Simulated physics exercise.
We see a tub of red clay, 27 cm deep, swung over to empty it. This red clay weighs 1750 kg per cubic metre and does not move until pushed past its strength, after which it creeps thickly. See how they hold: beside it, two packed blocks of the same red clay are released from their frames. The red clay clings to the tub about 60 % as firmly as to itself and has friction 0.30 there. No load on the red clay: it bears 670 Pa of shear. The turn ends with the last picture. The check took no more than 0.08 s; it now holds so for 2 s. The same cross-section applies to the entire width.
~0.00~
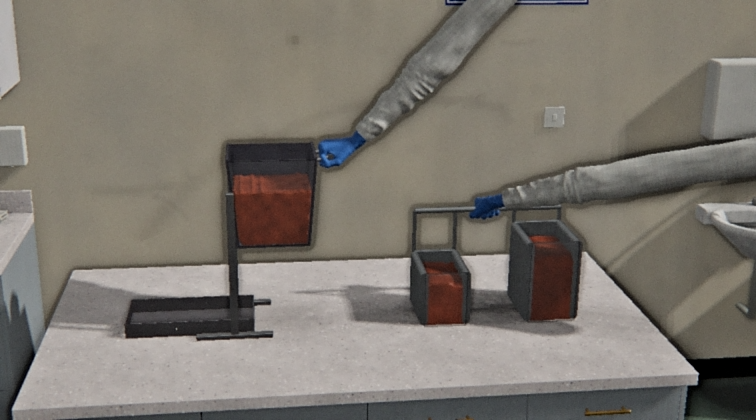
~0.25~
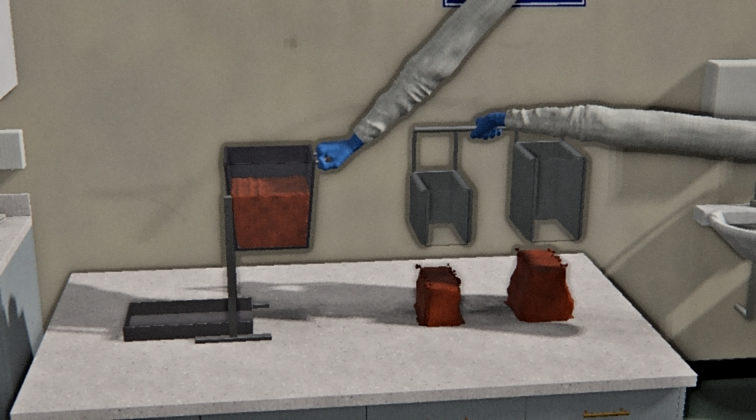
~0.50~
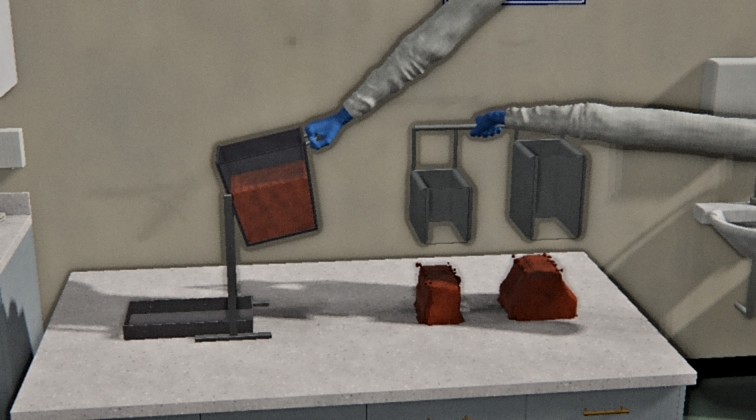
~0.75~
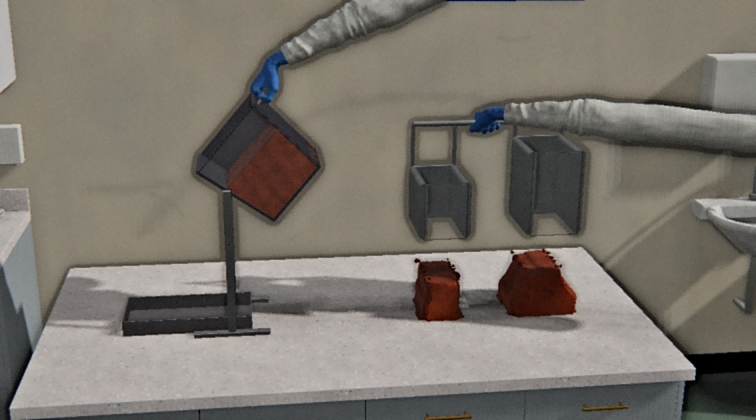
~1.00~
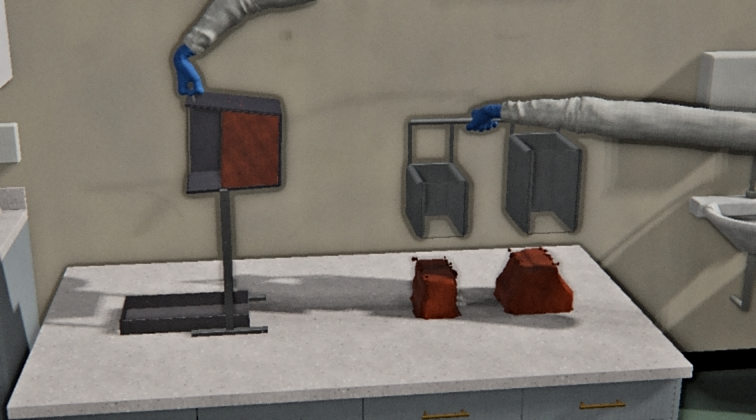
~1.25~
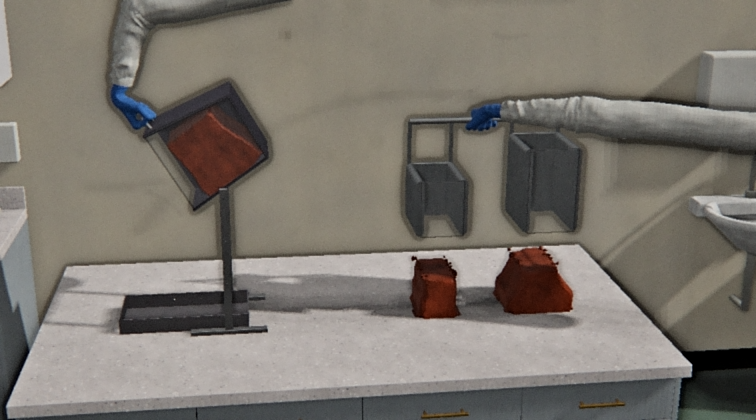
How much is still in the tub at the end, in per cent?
Around 0 percent.
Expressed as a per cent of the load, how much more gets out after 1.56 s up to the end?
Near 1 %.
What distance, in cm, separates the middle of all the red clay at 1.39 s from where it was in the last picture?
The shift is near 14 cm.
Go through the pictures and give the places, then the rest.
In the first picture, handle-side rim at (314, 159), tilt 0 degrees; highest point of the red clay at (275, 192); test blocks 15 cm, 23 cm high (left to right).
In the second picture, handle-side rim at (312, 161), tilt 0 degrees; highest point of the red clay at (273, 195); test blocks 15 cm, 19 cm high (left to right).
In the third picture, handle-side rim at (302, 143), tilt 12 degrees; highest point of the red clay at (302, 178); test blocks 15 cm, 16 cm high (left to right).
In the fourth picture, handle-side rim at (252, 106), tilt 50 degrees; highest point of the red clay at (278, 133); test blocks 15 cm, 16 cm high (left to right).
In the fifth picture, handle-side rim at (186, 107), tilt 88 degrees; highest point of the red clay at (228, 113); test blocks 15 cm, 16 cm high (left to right).
In the sixth picture, handle-side rim at (145, 138), tilt 120 degrees; highest point of the red clay at (207, 115); test blocks 15 cm, 16 cm high (left to right).
By 1.39 s, the tub is at 120 degrees and holds 59 %.
By 1.56 s, the tub is at 120 degrees and holds 1 %.
By 1.73 s, the tub is at 120 degrees and holds 0 %.
By 1.90 s, the tub is at 120 degrees and holds 0 %.
By 3.25 s, at the end, the tub is at 120 degrees and holds 0 %.
